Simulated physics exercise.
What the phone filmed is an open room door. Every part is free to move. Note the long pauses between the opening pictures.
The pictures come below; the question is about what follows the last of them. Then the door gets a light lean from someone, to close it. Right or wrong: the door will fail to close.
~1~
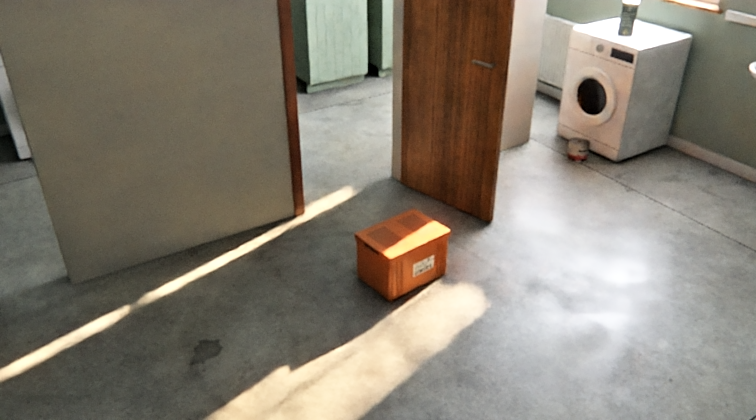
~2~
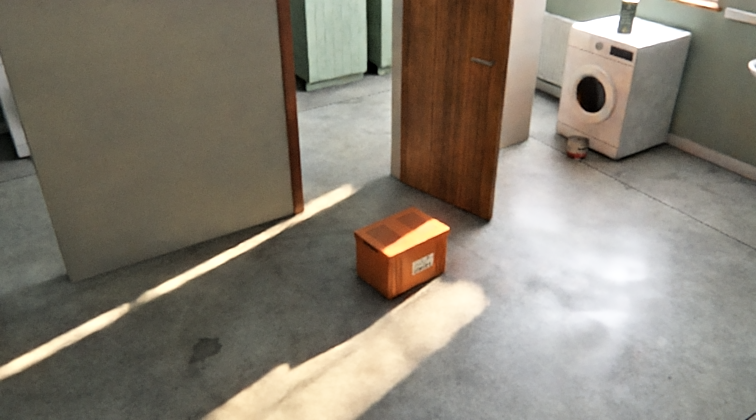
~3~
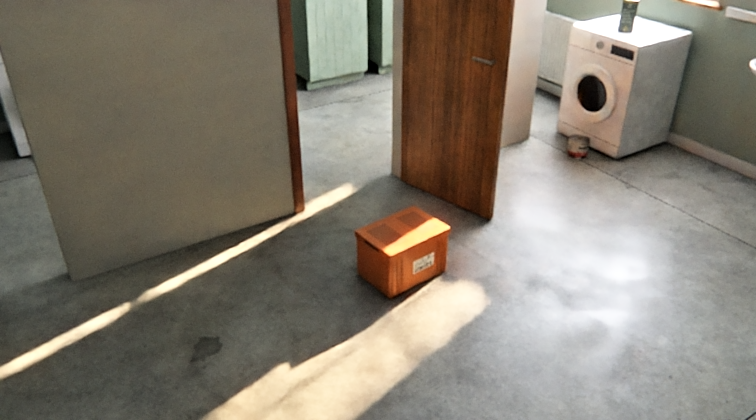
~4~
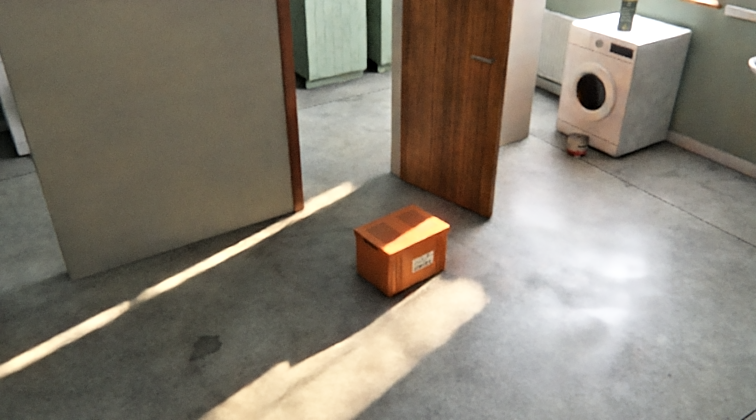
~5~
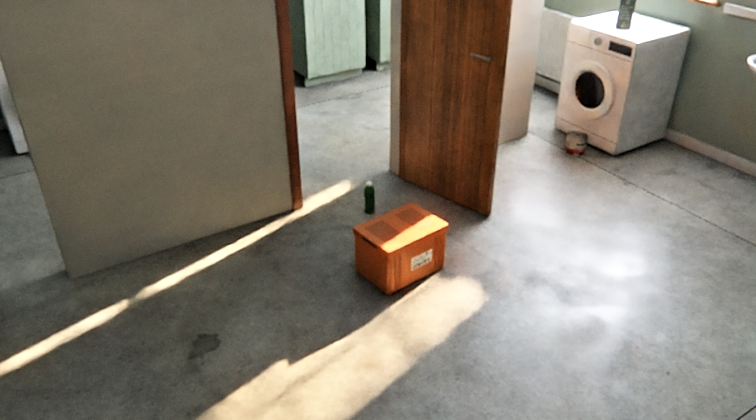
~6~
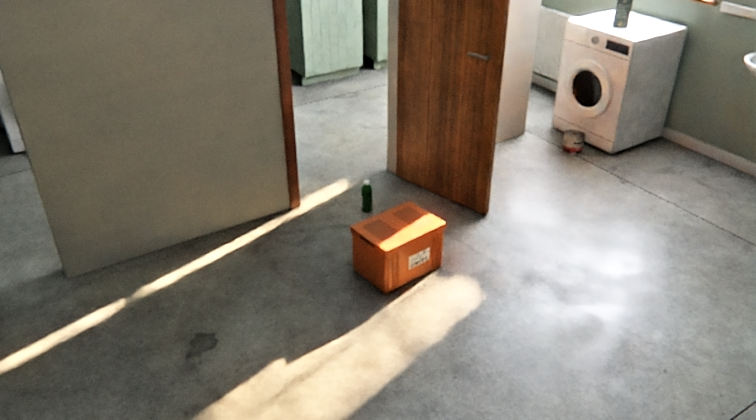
Wrong, it closes.
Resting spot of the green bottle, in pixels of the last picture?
Around (306, 175).
Then, 0.80 s past the last view, door at 59°.
Then, 1.30 s past the last view, door at 15°; green bottle displaced well along near (338, 189).
Then, 1.60 s past the last view, door at 0°; green bottle rocked 5° from its first pose near (314, 176).
Finally, door at 0°; down or leaning hard on the floor, green bottle; orange tote still in place. Final places as the last picture's camera would see them, green bottle near (306, 174).
